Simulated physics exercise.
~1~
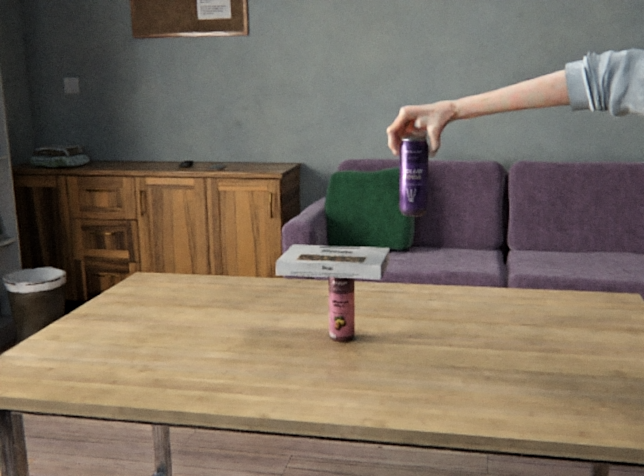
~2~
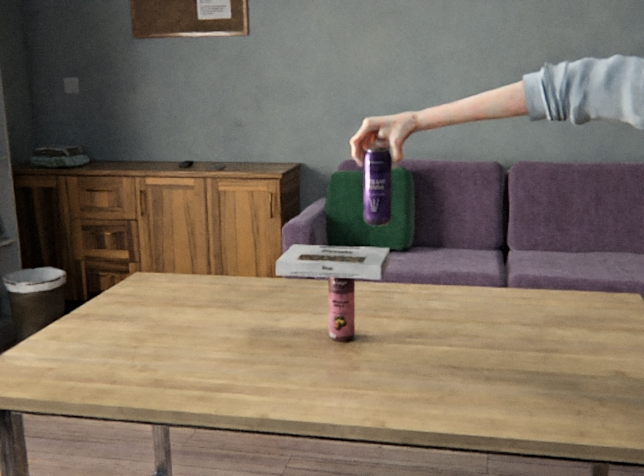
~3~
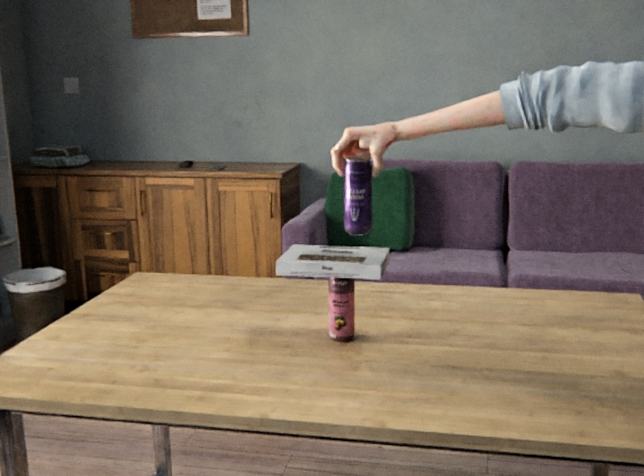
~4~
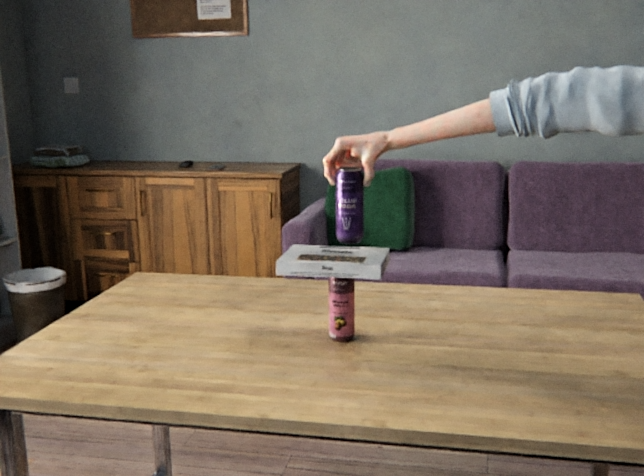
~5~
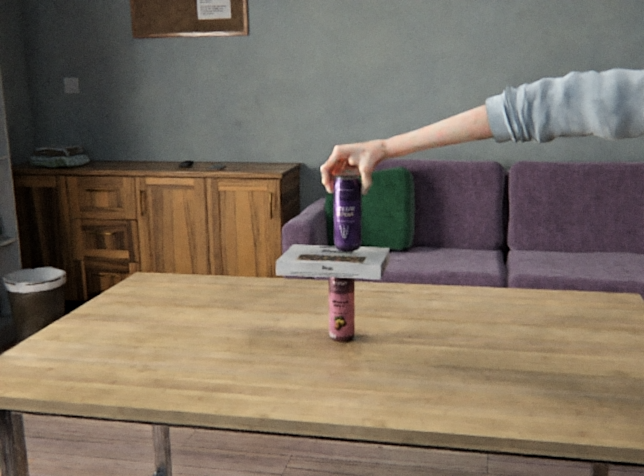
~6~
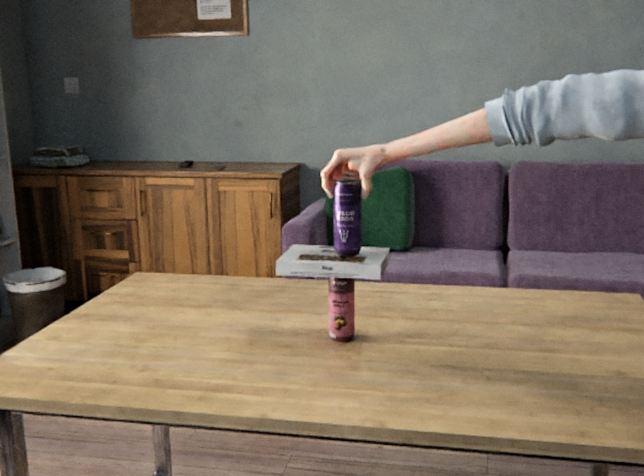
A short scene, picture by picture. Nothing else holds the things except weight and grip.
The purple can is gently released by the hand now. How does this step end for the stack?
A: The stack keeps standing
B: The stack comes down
A.
Then, 0.90 s past the last view, nothing moves.
Then, 1.80 s past the last view, purple can resting near (348, 218).
Finally, all 3 still in place. Final places as the last picture's camera would see them, purple can near (349, 218). The stack stays up.
